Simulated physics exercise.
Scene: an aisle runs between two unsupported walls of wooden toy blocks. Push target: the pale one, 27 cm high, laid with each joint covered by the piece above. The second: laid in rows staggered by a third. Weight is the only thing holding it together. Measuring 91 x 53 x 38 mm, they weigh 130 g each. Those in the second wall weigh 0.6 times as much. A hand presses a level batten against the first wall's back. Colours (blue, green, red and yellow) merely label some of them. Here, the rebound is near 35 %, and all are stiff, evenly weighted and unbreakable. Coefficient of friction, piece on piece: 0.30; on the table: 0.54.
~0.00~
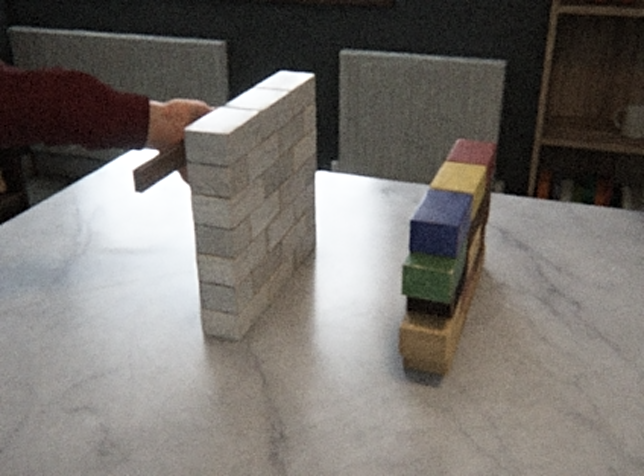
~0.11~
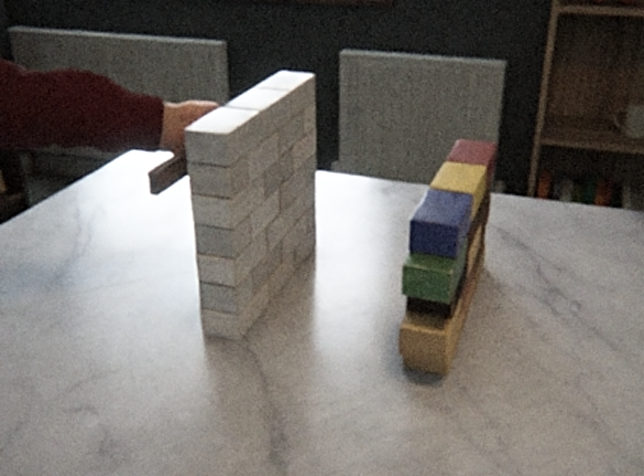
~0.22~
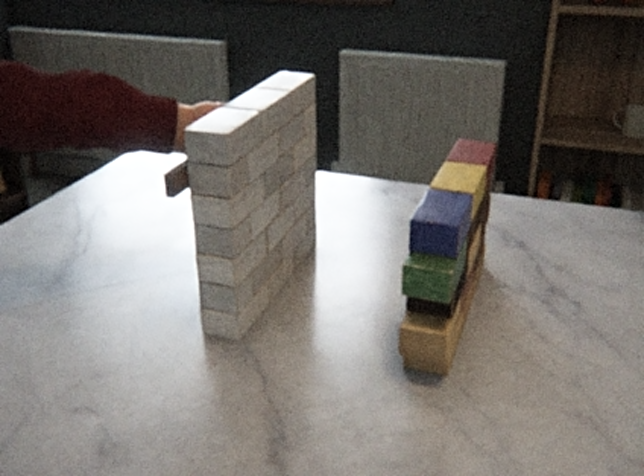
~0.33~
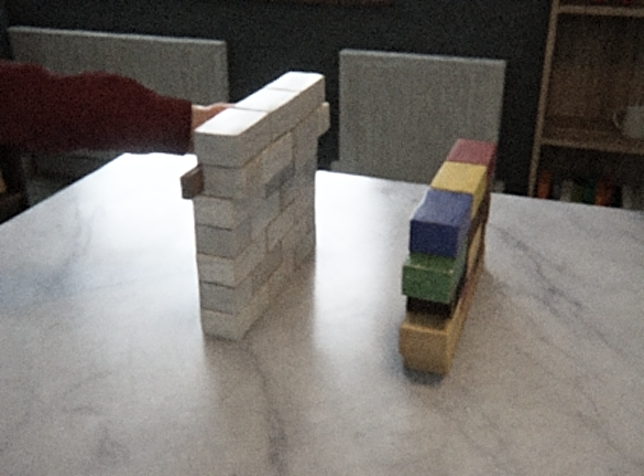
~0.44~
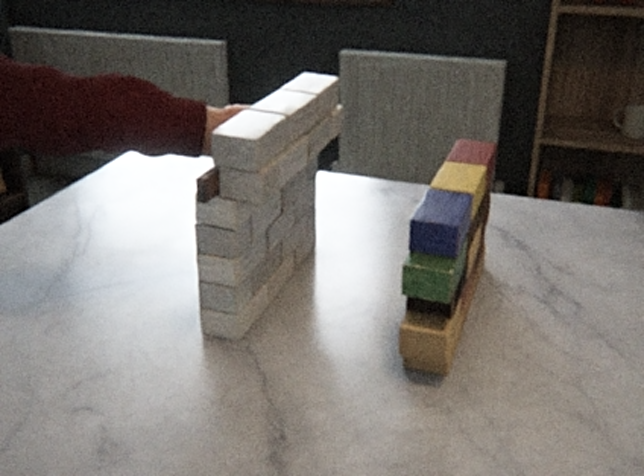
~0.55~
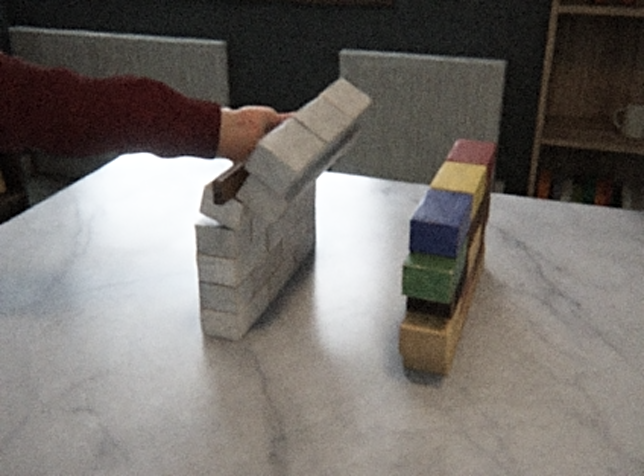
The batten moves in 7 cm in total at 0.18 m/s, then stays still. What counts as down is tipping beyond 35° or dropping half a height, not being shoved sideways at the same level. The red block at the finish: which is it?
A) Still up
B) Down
A, still up.
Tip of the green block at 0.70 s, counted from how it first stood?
About 0 degrees.
After 0.61 s, 7 of the pale wall down; none of the 15 blocks of the second wall down; red block unmoved.
After 0.86 s, 7 of the pale wall down; none of the 15 blocks of the second wall down, 6 disturbed; red block unmoved.
At rest (1.5 s), 7 of the pale wall down; none of the 15 blocks of the second wall down, 6 disturbed; red block unmoved; yellow block unmoved; blue block unmoved. As the last picture would show them, middles, red block near (474, 165), yellow block near (461, 191).
